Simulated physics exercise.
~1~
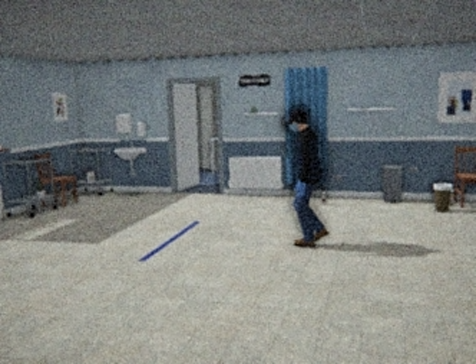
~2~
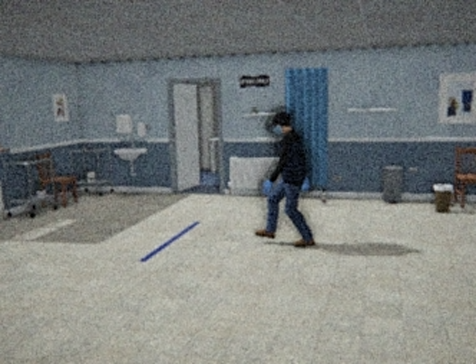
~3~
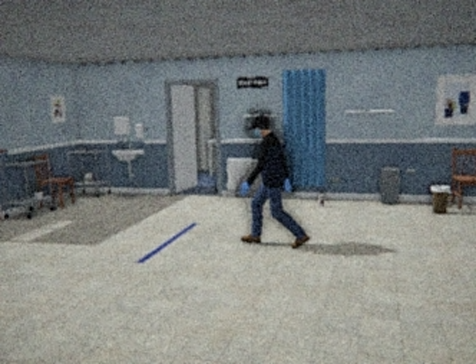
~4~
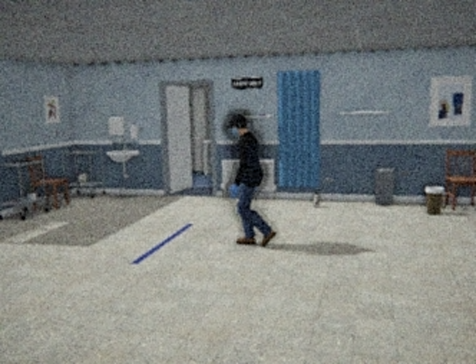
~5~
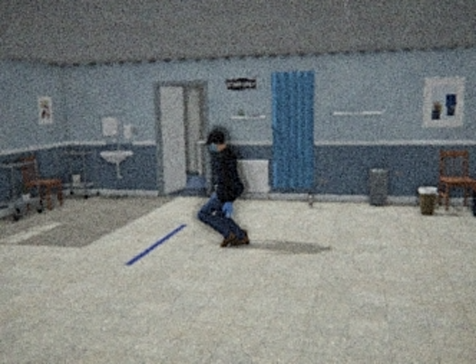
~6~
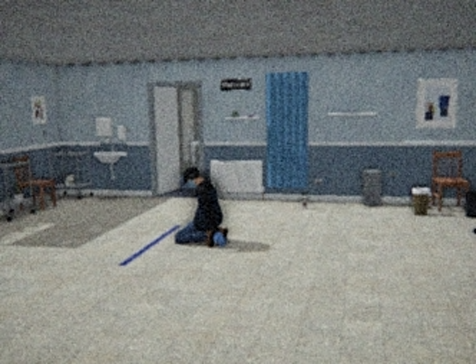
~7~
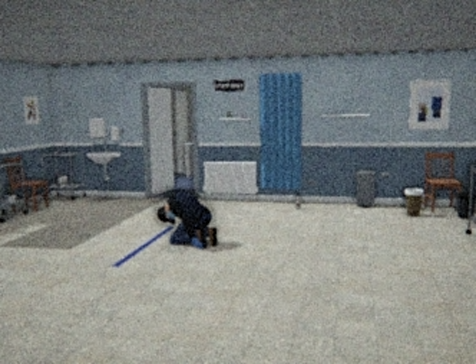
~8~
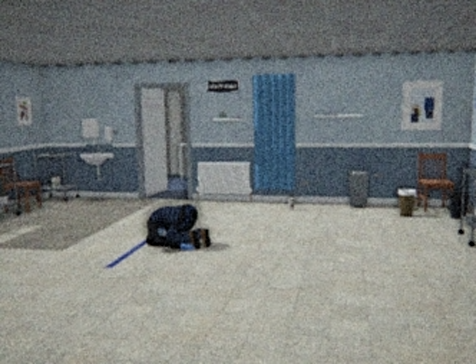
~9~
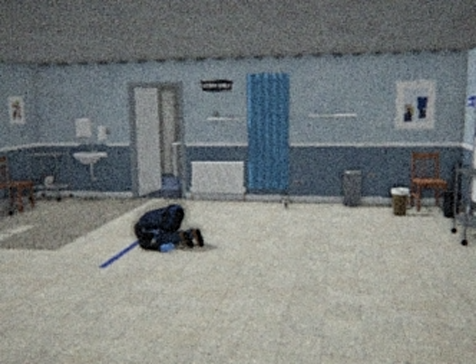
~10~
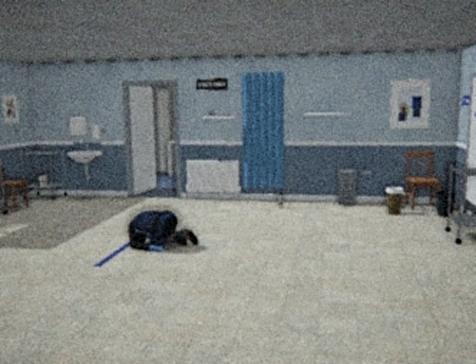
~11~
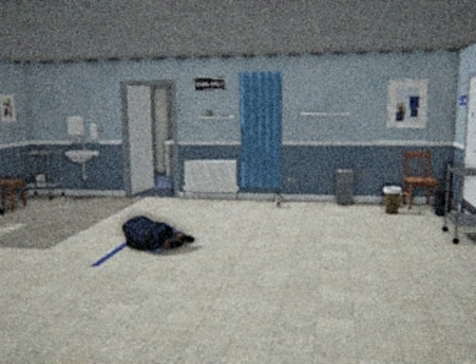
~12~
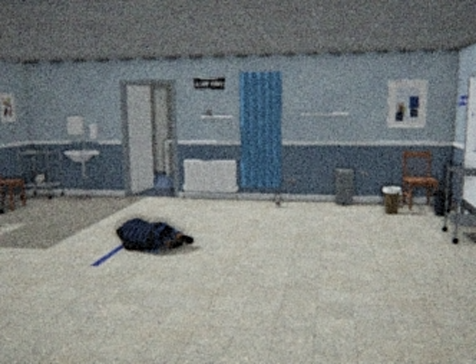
The video shows a person in dark clothing walking left across a pale-floored clinic room toward a blue tape line, then sinking to their knees, folding forward and slumping down, ending curled motionless on the floor beside the tape as the view pans slightly right.
